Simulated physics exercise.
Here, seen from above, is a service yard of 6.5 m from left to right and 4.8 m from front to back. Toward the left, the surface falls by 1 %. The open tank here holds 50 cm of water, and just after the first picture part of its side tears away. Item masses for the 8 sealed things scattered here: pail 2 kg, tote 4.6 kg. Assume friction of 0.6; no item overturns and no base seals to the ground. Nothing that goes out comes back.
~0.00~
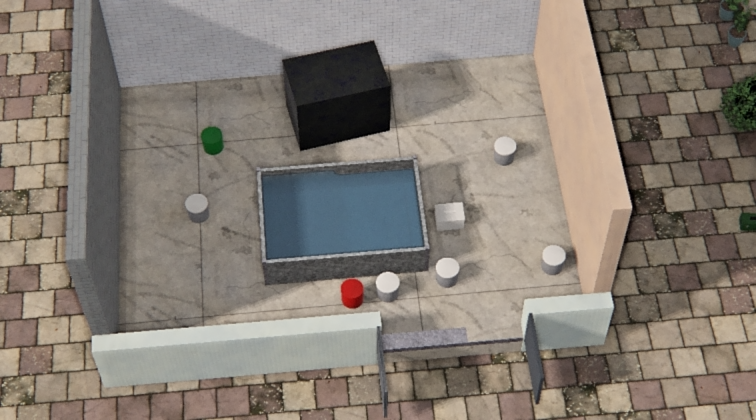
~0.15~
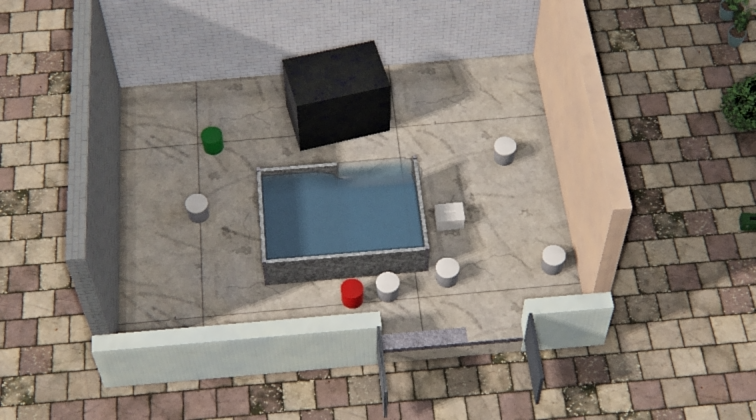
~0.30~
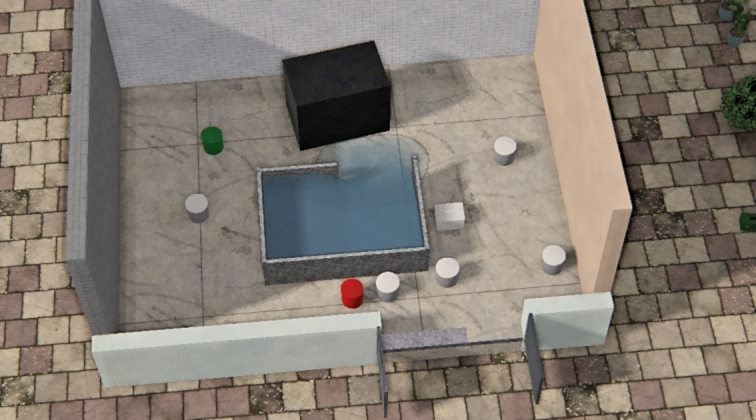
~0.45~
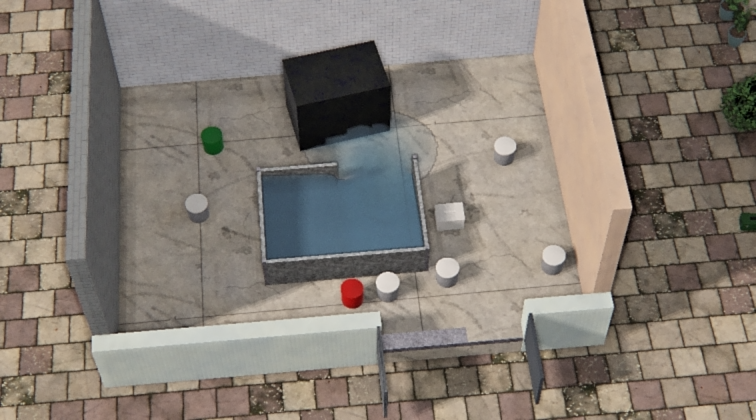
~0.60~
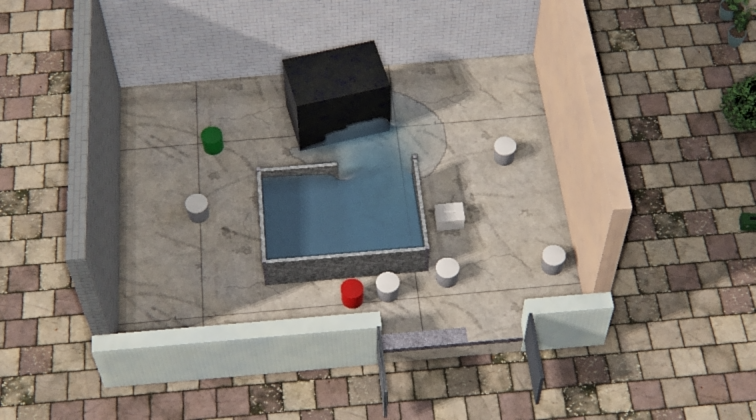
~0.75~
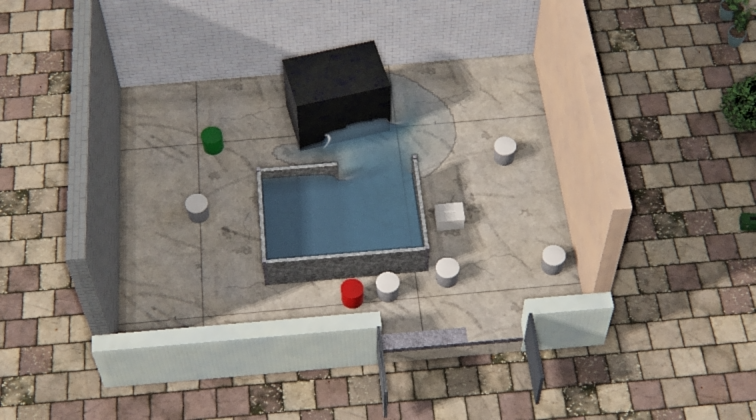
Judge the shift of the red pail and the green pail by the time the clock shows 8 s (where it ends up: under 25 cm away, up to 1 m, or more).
Red pail hardly budges; green pail covers a modest distance.
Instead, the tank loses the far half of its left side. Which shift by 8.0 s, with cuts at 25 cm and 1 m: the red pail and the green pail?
Red pail: Washed well away; green pail: A modest shift.
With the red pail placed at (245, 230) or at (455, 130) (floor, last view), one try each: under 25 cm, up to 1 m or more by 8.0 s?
Run one, it remains planted; run two, it gets swept far.
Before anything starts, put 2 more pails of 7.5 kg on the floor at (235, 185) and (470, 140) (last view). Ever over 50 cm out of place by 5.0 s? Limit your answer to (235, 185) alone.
That one is above it.
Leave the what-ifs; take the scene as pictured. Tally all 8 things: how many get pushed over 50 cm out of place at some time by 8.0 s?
Tally: 5.
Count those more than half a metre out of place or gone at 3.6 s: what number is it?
By that time the total stands at 3.
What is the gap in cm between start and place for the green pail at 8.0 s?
Distance: Near 50 cm.
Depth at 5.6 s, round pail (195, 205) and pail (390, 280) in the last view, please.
I'd estimate 2 cm for the first and 0 cm for the second.
After 1.6 s the red pail is near (352, 288), 0.0 m from its start, aground; the green pail is near (212, 135), 0.0 m from its start, aground; 0 of 8 are out; 0 afloat.
After 3.6 s the red pail is near (352, 288), 0.0 m from its start, aground; the green pail is near (167, 114), 0.8 m from its start, aground; 0 of 8 are out; 0 afloat.
After 5.6 s the red pail is near (352, 288), 0.0 m from its start, aground; the green pail is near (158, 92), 1.2 m from its start, afloat; 0 of 8 are out; 3 afloat.
After 8.0 s the red pail is near (352, 288), 0.0 m from its start, aground; the green pail is near (177, 133), 0.5 m from its start, afloat; 2 of 8 are out; 3 afloat.
